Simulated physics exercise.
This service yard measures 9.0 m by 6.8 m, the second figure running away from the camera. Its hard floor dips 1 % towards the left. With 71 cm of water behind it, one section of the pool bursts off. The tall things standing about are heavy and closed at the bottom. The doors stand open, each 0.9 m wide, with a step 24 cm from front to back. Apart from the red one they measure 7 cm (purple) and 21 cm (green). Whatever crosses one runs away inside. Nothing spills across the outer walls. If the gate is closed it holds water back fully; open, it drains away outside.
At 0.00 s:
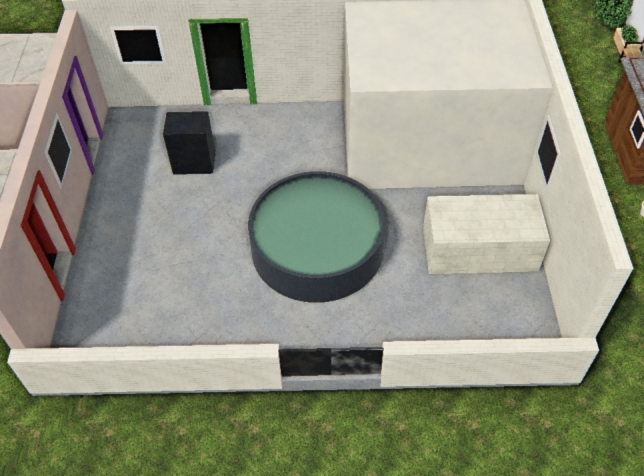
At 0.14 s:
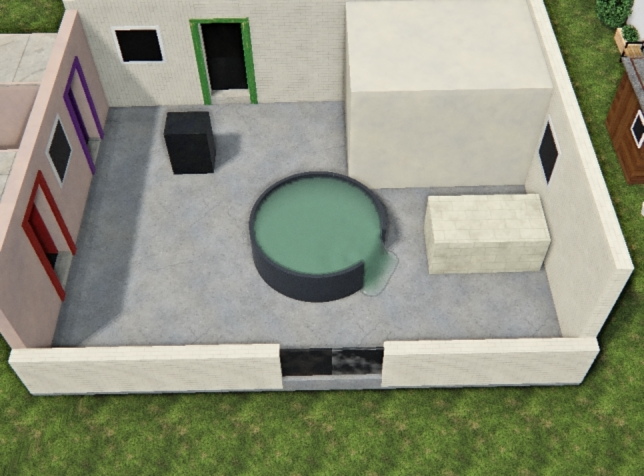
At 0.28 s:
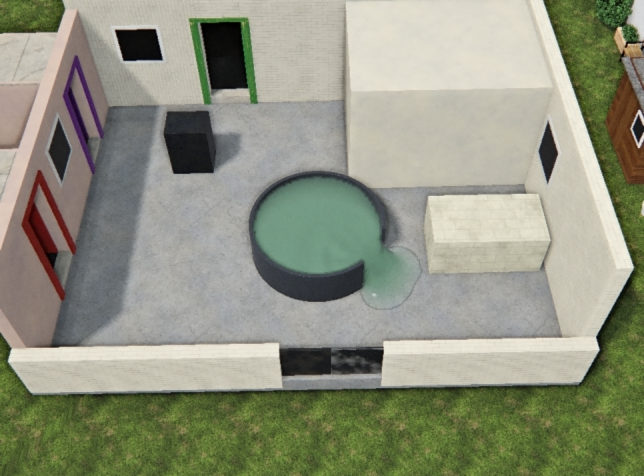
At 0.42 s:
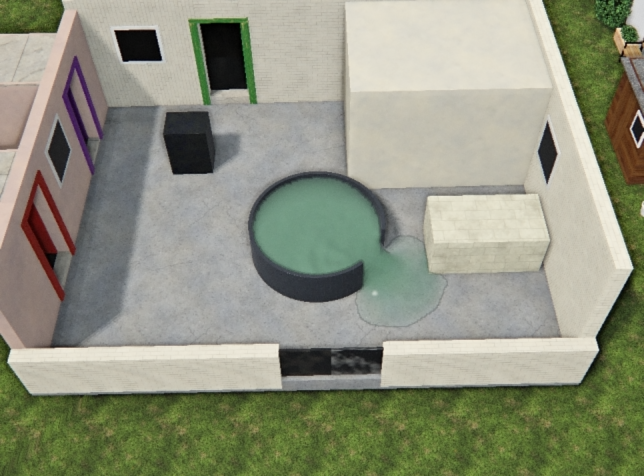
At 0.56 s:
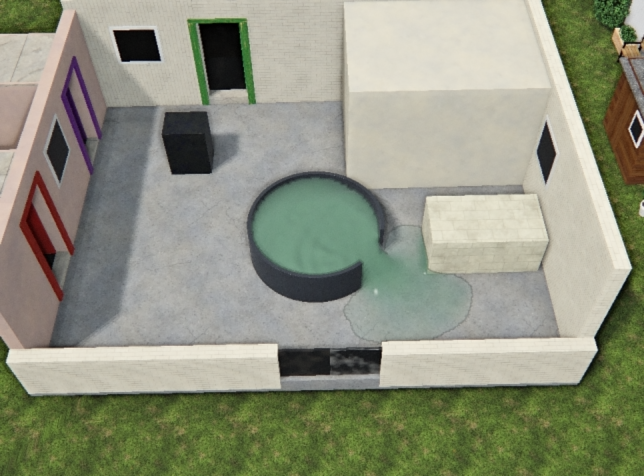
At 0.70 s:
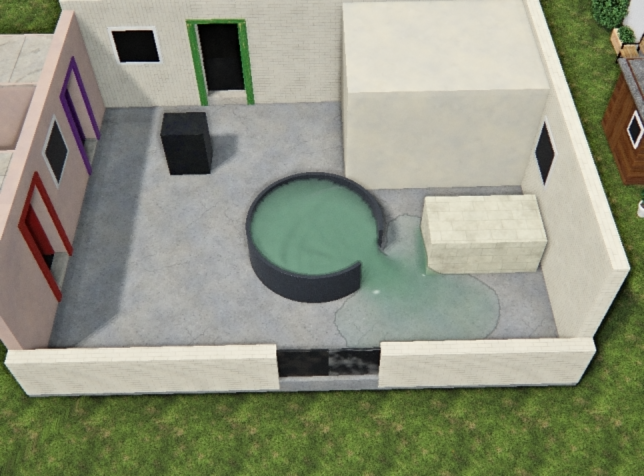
Green water burst through a gap in the right side of a round dark pool in a walled yard, then spread across the grey floor in a widening puddle, reaching the pale block nearby.
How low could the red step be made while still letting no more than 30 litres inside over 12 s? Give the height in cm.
It would have to be roughly 7.5 cm high.
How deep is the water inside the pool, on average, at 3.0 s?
Some 40 cm.
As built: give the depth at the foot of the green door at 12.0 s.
About 3.5 cm.
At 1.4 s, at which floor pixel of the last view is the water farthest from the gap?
Around (556, 362).
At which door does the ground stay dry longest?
The purple one.
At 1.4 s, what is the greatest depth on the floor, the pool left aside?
About 42 cm.
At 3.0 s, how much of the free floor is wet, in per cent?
About 30 per cent.
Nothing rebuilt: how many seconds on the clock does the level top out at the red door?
Around 7.0 s.
After 1.4 s water covers 20 % of the floor, deepest (42 cm) near (556, 362); it has not reached the red door.
After 3.0 s water covers 30 % of the floor, deepest (41 cm) near (535, 276); it has not reached the red door.
After 12.0 s water covers 90 % of the floor, deepest (16 cm) near (364, 193); 11 cm at the red door, 0 litres in over its 14 cm step.
At the red door as built, the water arrived by 7.0 s and peaked near 13 cm at 7.2 s.
With a step of 6 cm, 49 litres would have come in within the 12 s; with 9.5 cm, 8 litres. So under 30 litres takes about 7.5 cm.
